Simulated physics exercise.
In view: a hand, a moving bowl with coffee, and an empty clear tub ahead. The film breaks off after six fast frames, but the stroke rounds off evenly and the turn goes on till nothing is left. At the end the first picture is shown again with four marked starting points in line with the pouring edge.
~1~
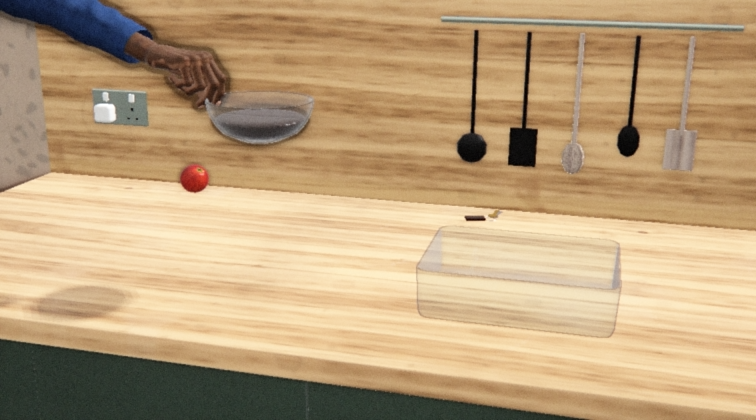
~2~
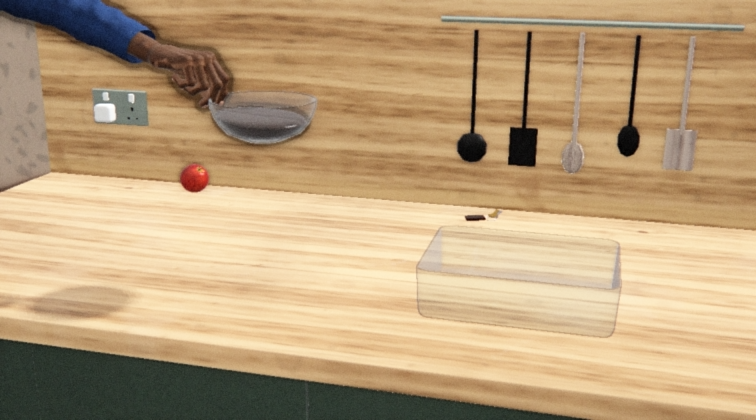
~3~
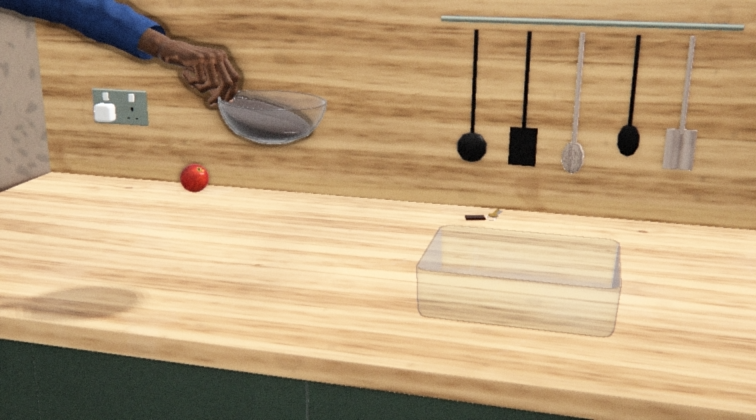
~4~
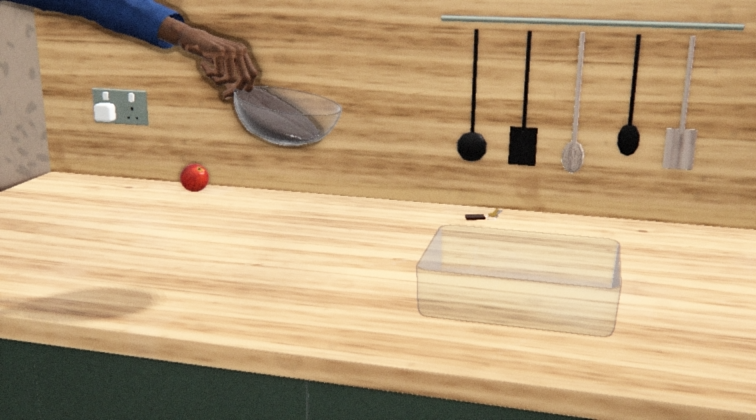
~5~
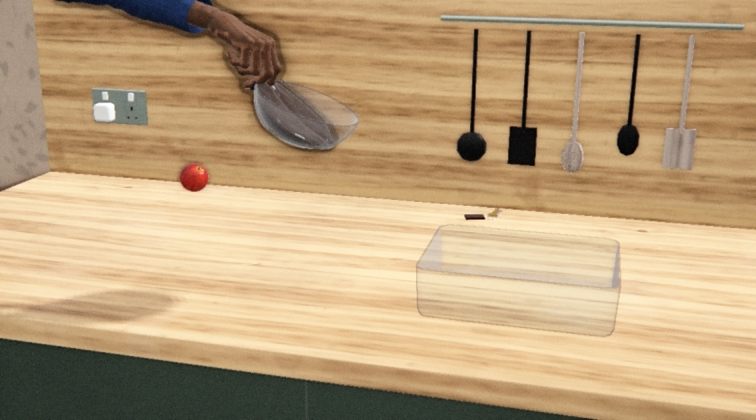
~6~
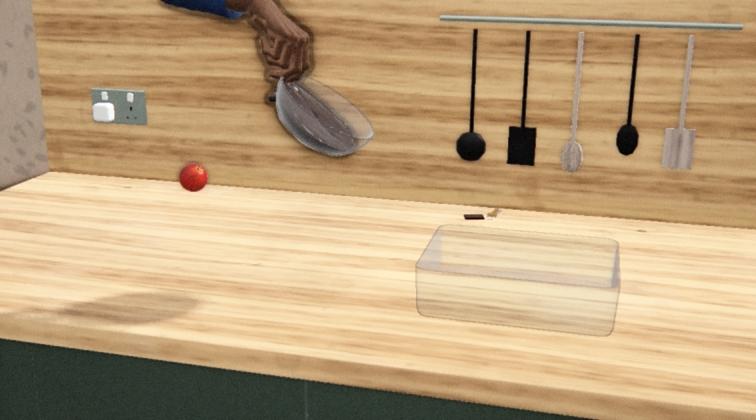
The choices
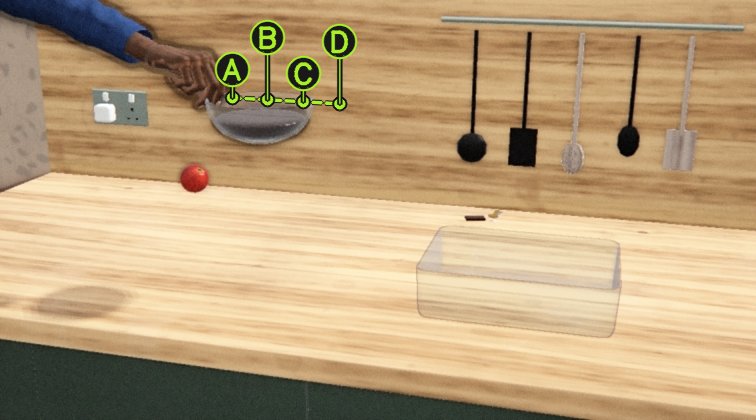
A clear bowl in a person's hand moves right and tips rightward above the wooden counter.
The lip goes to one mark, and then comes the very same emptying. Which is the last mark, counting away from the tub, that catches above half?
B is the one.
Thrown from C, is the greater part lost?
No, not at all.
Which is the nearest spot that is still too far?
It is A.
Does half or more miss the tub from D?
No, not at all.
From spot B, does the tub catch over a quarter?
Yes, it does.
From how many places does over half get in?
Three.
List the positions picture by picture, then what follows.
The first picture shows upright, lip at (309, 102); tub from (417, 314) to (614, 337); nothing has left yet.
The second picture shows upright, lip at (312, 102); nothing has left yet.
The third picture shows tipped about 2°, lip at (322, 104); nothing has left yet.
The fourth picture shows tipped about 9°, lip at (338, 111); nothing has left yet.
The fifth picture shows tipped about 20°, lip at (356, 123); coffee is over the rim, down to (258, 88).
The sixth picture shows tipped about 34°, lip at (371, 136); coffee is over the rim, down to (277, 99).
On the marked copy, A at (232, 97); B at (267, 99); C at (303, 101); D at (339, 103).
For spot A, about 35 % lands in the tub, 58 % falls short and 7 % goes beside or beyond.
For spot B, about 64 % lands in the tub, 23 % falls short and 14 % goes beside or beyond.
For spot C, about 72 % lands in the tub, 8 % falls short and 20 % goes beside or beyond.
For spot D, about 76 % lands in the tub, 9 % falls short and 15 % goes beside or beyond.
